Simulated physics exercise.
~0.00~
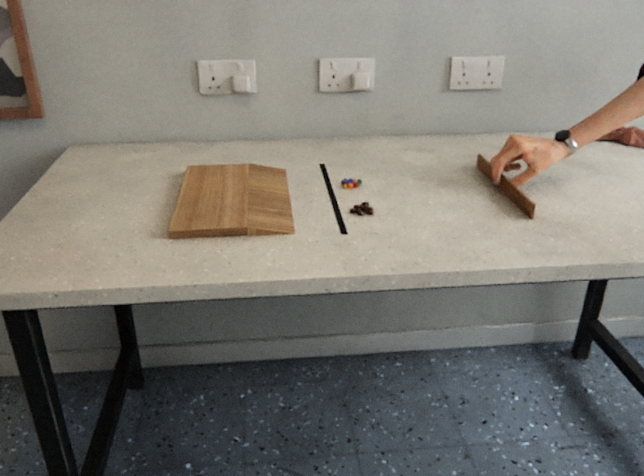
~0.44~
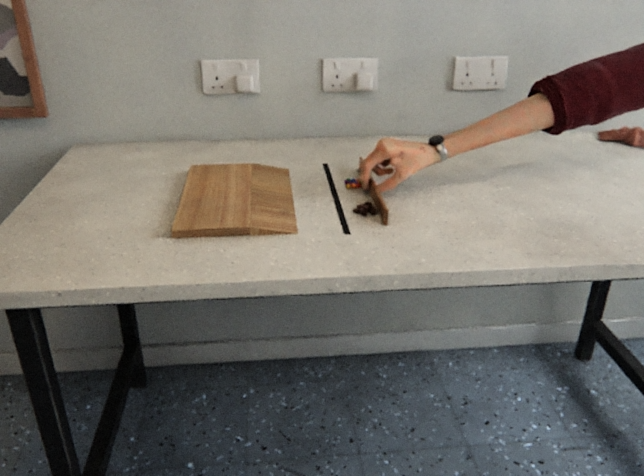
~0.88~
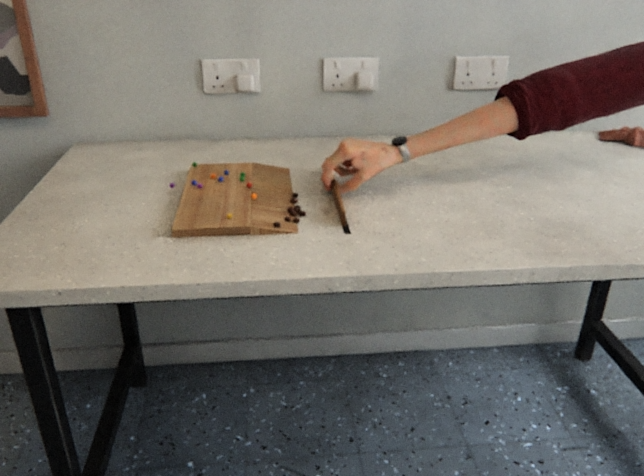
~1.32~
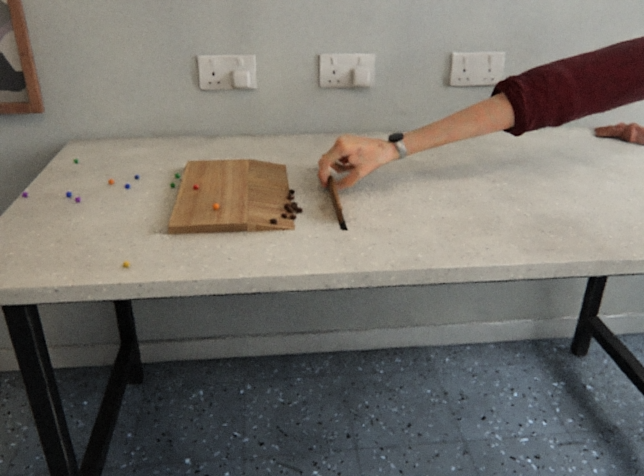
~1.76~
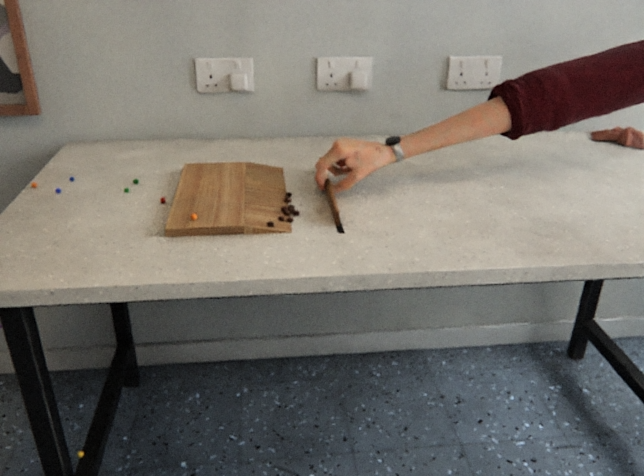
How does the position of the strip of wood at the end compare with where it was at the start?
At the start the strip of wood stands toward the right side of the table, well away from the black tape. By the end it is farther left, held upright at the tape near the ramp.
